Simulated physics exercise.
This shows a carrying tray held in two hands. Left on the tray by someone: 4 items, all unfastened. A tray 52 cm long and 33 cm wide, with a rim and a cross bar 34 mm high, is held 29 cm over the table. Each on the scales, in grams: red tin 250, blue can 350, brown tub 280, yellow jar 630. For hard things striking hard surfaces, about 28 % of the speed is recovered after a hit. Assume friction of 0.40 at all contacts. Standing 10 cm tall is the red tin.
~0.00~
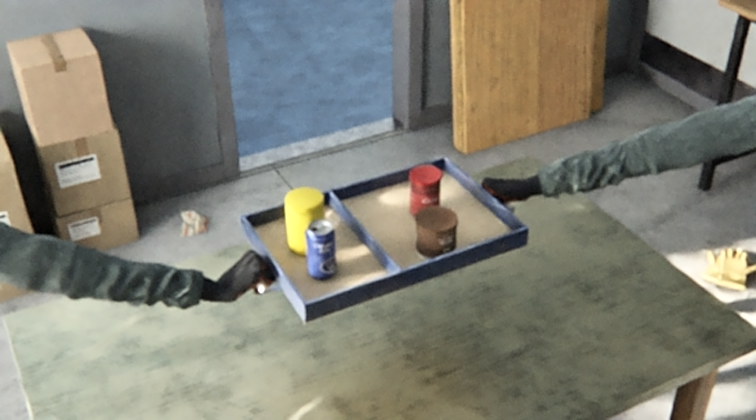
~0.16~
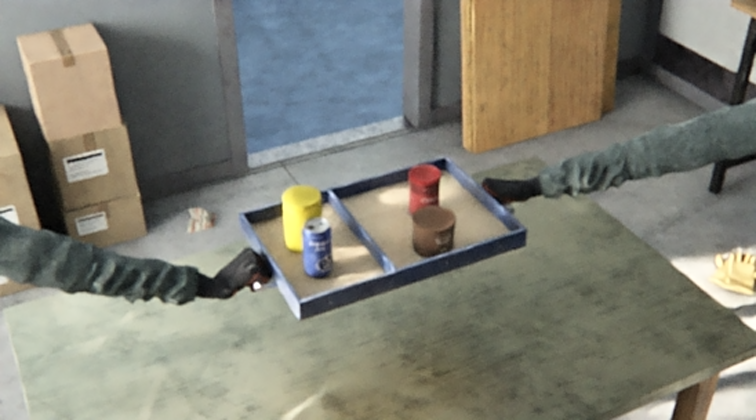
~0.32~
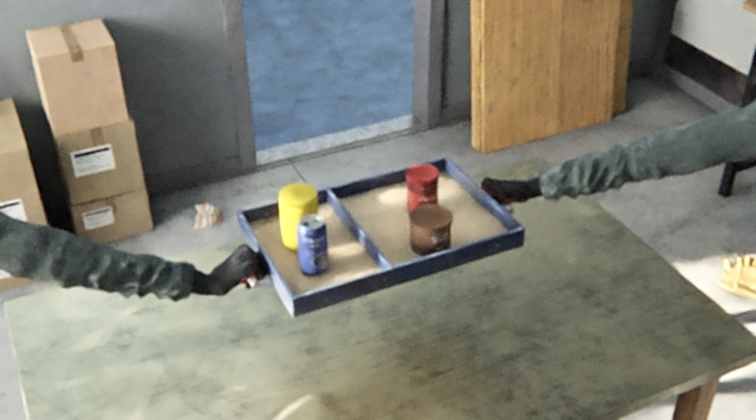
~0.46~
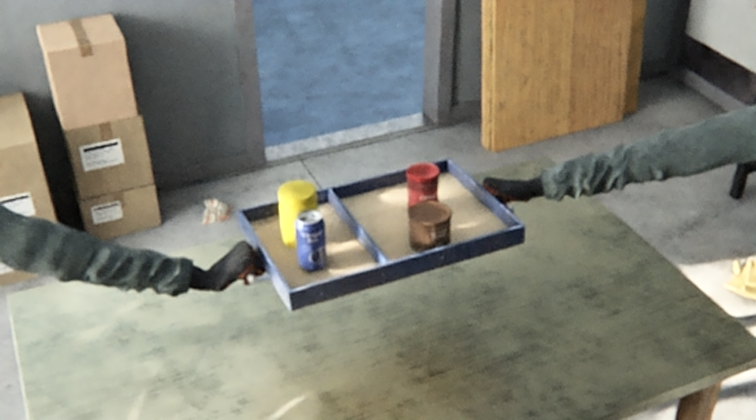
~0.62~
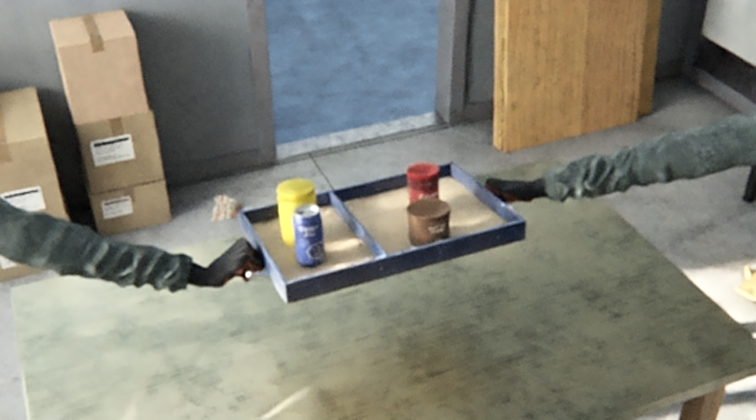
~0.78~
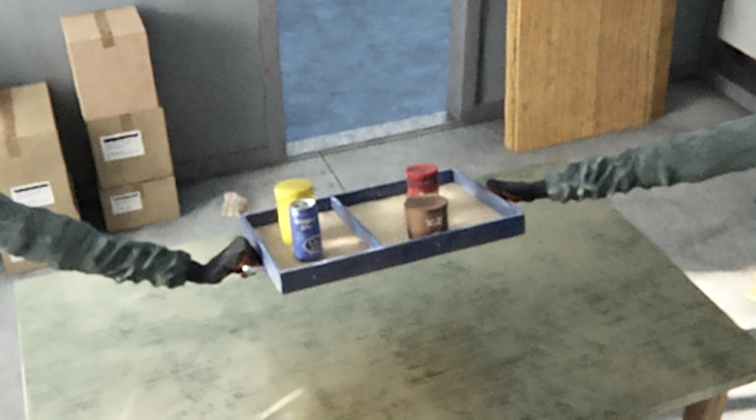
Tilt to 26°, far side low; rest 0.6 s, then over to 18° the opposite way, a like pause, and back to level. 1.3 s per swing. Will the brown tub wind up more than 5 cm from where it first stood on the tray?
Yes.
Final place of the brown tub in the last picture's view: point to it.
Around (378, 182).
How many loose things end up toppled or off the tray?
0.
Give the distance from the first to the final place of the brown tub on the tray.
22 cm.
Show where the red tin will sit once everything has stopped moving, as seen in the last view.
It comes to rest somewhere around (410, 168).
After 1.58 s, tray tilted 26°, far edge down; brown tub moved 9 cm near (410, 204); blue can moved 8 cm; yellow jar moved 8 cm.
After 2.58 s, tray tilted 8°, far edge down; brown tub moved 22 cm near (377, 187); blue can moved 12 cm; red tin moved 10 cm.
In the end (5.7 s), not toppled but over 5 cm from the start, red tin, blue can, brown tub and yellow jar. At the end, from the last picture's camera, brown tub near (378, 182).
